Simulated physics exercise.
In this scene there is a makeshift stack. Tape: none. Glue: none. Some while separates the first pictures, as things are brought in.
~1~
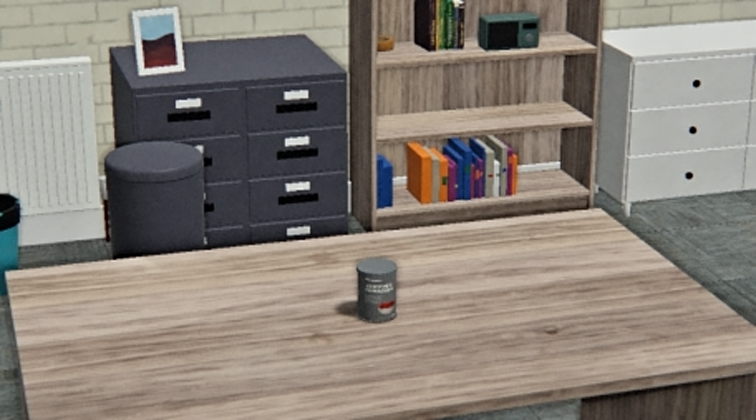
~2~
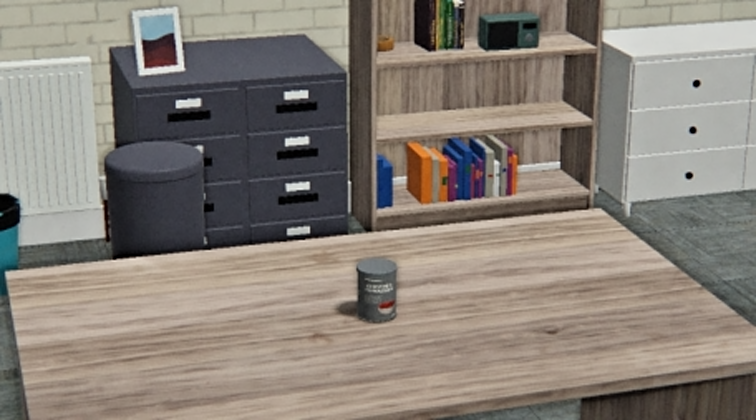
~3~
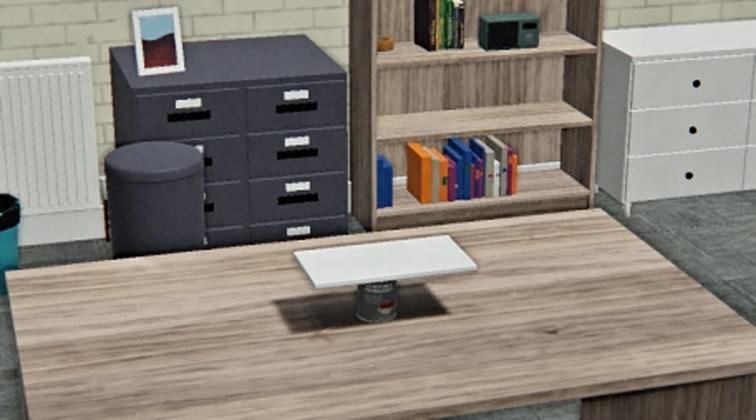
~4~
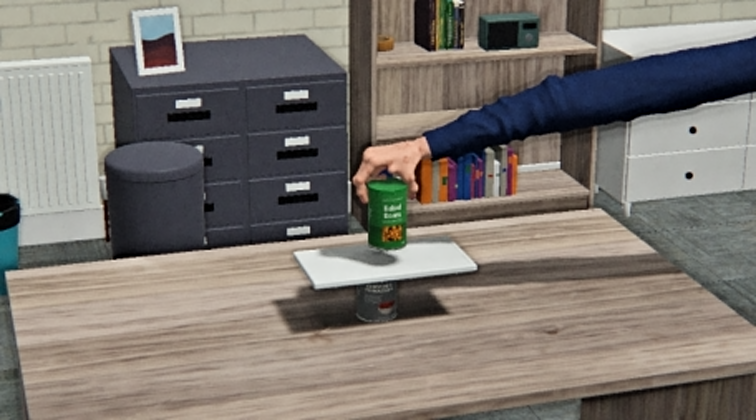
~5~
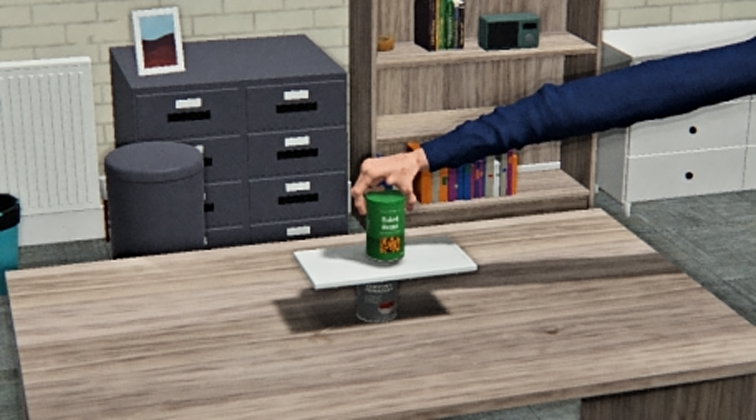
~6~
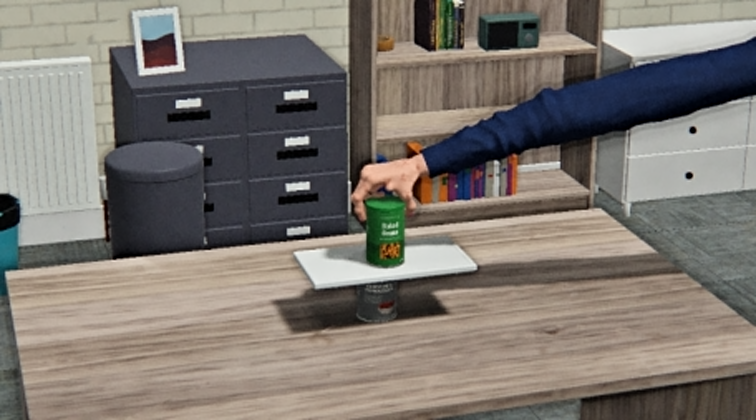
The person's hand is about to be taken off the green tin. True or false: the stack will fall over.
False.
Then, 0.20 s past the last view, nothing moves.
Then, 0.40 s past the last view, green tin resting near (385, 232).
Finally, all 3 still in place. Final places as the last picture's camera would see them, green tin near (385, 232). The stack stays up.
